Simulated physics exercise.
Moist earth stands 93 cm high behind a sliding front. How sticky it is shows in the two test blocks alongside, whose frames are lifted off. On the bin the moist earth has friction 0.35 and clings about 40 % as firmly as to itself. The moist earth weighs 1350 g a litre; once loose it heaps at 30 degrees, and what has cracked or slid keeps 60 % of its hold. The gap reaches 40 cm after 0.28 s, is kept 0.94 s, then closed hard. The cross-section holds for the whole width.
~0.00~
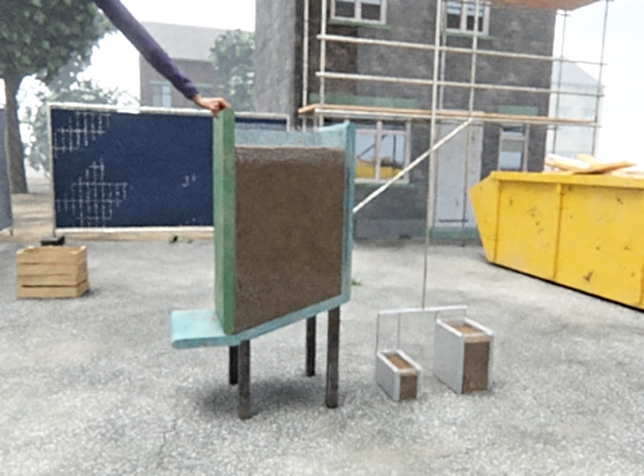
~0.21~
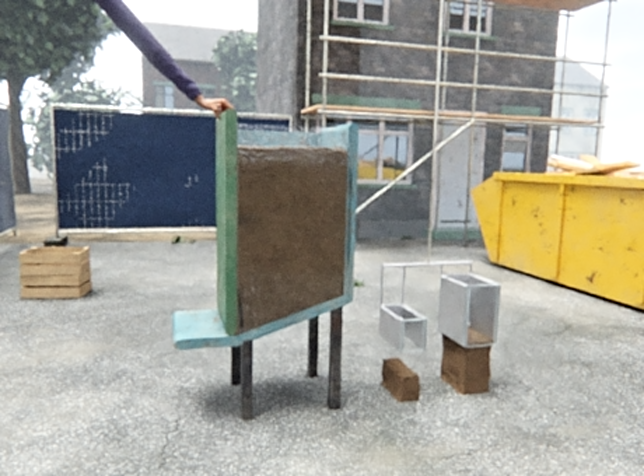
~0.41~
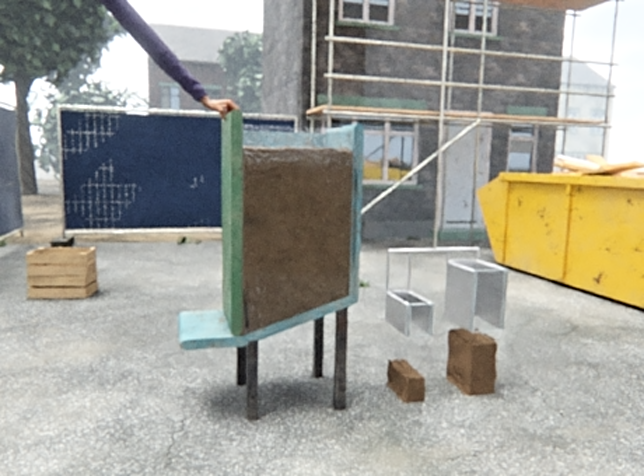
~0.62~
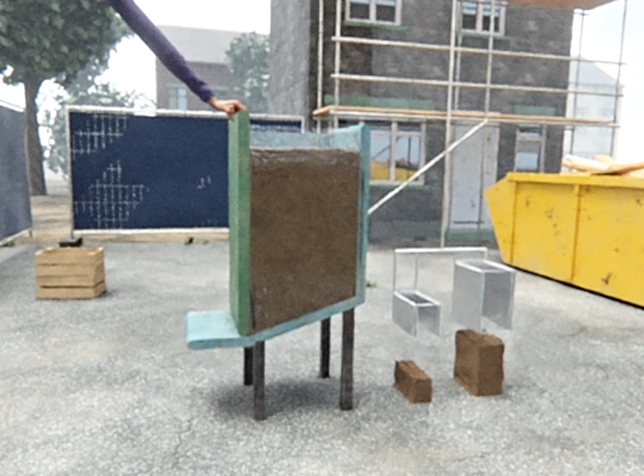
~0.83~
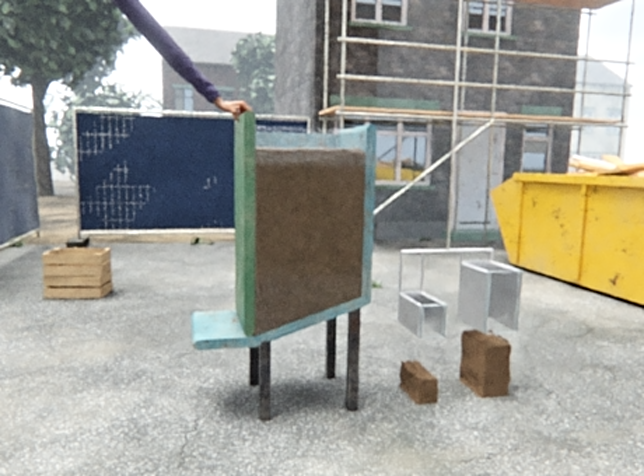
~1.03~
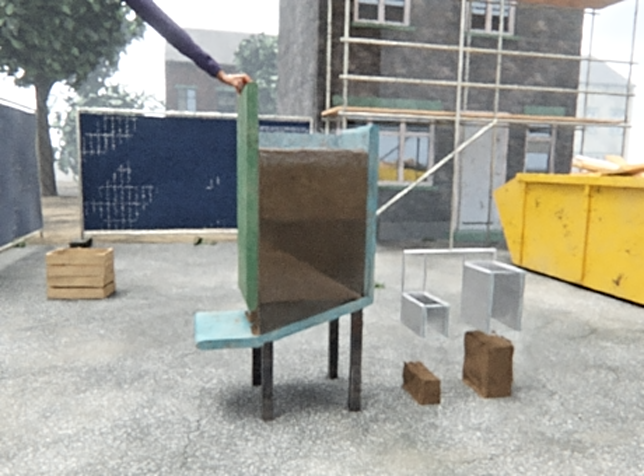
Two small metal moulds rise off brown blocks, then a hand lifts the green panel slightly.
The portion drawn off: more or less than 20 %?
The result is less than 20 %.
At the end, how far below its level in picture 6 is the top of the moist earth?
Roughly 0 cm.
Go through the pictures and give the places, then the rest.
In the first picture, top of the hatch at (229, 113), not yet moved; top of the moist earth at (290, 147); blocks stand 14 cm, 31 cm (left to right).
In the second picture, top of the hatch at (231, 114), not yet moved; top of the moist earth at (292, 148); blocks stand 14 cm, 31 cm (left to right).
In the third picture, top of the hatch at (237, 114), not yet moved; top of the moist earth at (298, 149); blocks stand 14 cm, 31 cm (left to right).
In the fourth picture, top of the hatch at (244, 115), not yet moved; top of the moist earth at (304, 149); blocks stand 14 cm, 31 cm (left to right).
In the fifth picture, top of the hatch at (250, 116), not yet moved; top of the moist earth at (310, 149); blocks stand 14 cm, 31 cm (left to right).
In the sixth picture, top of the hatch at (253, 86), moved 13 cm; top of the moist earth at (313, 150); blocks stand 14 cm, 31 cm (left to right).
After 1.34 s, the hatch is 40 cm open and 0 % is out.
After 1.71 s, the hatch is 40 cm open and 0 % is out.
After 2.08 s, the hatch is 40 cm open and 0 % is out.
After 2.44 s, the hatch is 10 cm open and 1 % is out.
After 3.01 s, at the end, the hatch is shut and 1 % is out.
